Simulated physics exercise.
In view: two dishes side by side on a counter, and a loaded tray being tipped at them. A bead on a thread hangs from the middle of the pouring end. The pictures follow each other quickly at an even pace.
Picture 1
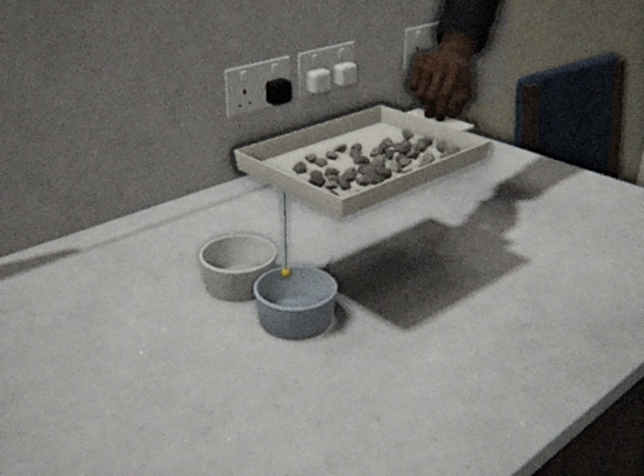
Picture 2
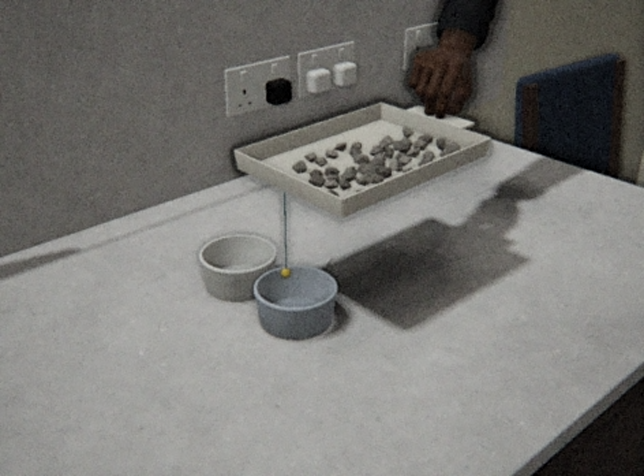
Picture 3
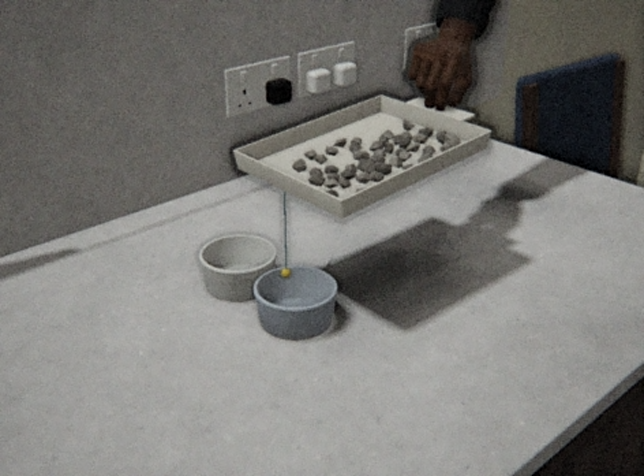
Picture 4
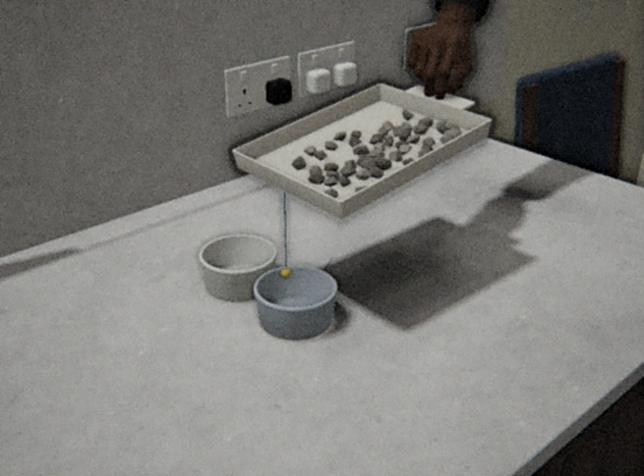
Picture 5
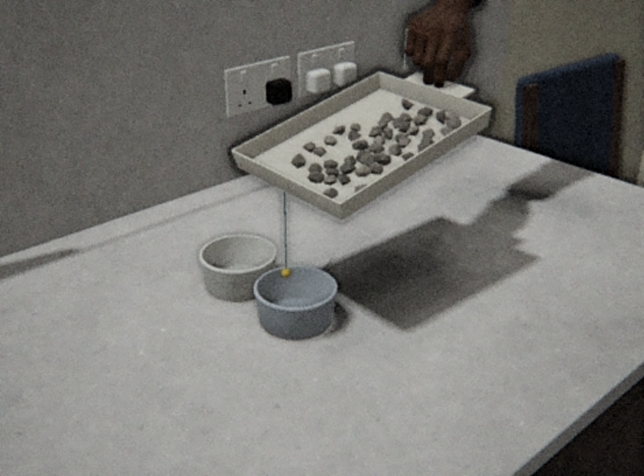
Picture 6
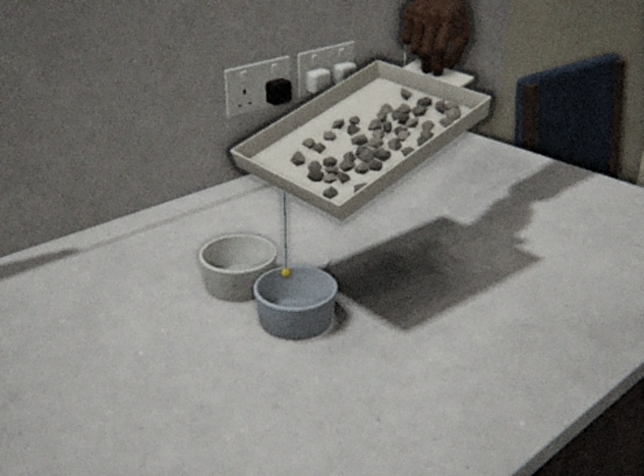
Above two dishes on a counter, a hand gradually tilts a tray of gravel.
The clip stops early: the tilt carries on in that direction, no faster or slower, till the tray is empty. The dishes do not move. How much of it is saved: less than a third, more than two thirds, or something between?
Caught overall: Less than a third.
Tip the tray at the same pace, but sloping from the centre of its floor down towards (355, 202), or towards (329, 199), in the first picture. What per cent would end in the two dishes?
The first gives 0 %, the second 0 %.
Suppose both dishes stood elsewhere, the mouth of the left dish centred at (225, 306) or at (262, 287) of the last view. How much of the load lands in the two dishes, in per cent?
The first gives 50 %, the second 60 %.
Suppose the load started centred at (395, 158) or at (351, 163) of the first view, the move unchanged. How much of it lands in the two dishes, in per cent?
The first gives 0 %, the second 0 %.
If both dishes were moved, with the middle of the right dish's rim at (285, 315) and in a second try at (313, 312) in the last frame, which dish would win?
First the dish on the right, then the dish on the right.
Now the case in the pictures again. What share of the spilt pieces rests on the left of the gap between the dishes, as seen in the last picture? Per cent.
About 60 per cent.
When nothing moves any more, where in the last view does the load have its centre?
Close to (257, 368).
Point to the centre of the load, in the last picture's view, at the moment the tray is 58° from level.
Around (317, 174).
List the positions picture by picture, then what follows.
In the first picture, corners of the pouring end (238, 151) and (342, 197), level; middle of the load (377, 164), bits of gravel; left dish (209, 278); right dish (265, 315); bead on its thread (286, 273).
In the second picture, corners of the pouring end (238, 151) and (342, 198), level; middle of the load (377, 163).
In the third picture, corners of the pouring end (237, 150) and (342, 199), tipped barely, lowest at the right corner; middle of the load (377, 159).
In the fourth picture, corners of the pouring end (236, 150) and (341, 200), tipped a little, lowest at the right corner; middle of the load (377, 154).
In the fifth picture, corners of the pouring end (235, 150) and (340, 201), tipped a little, lowest at the right corner; middle of the load (376, 148).
In the sixth picture, corners of the pouring end (234, 150) and (339, 203), tipped clearly, lowest at the right corner; middle of the load (375, 143); left dish (209, 278); right dish (265, 315).
Just after the last frame, tray tipped steeply; almost all on the tray; just a few in the air.
A moment on, tray tipped right over; the larger part on the tray; roughly a quarter outside both.
Further on, tray tipped past a quarter turn; every one outside both.
When it is over, tray tipped past a quarter turn; not one in the right dish; not one in the left dish; every one outside both.
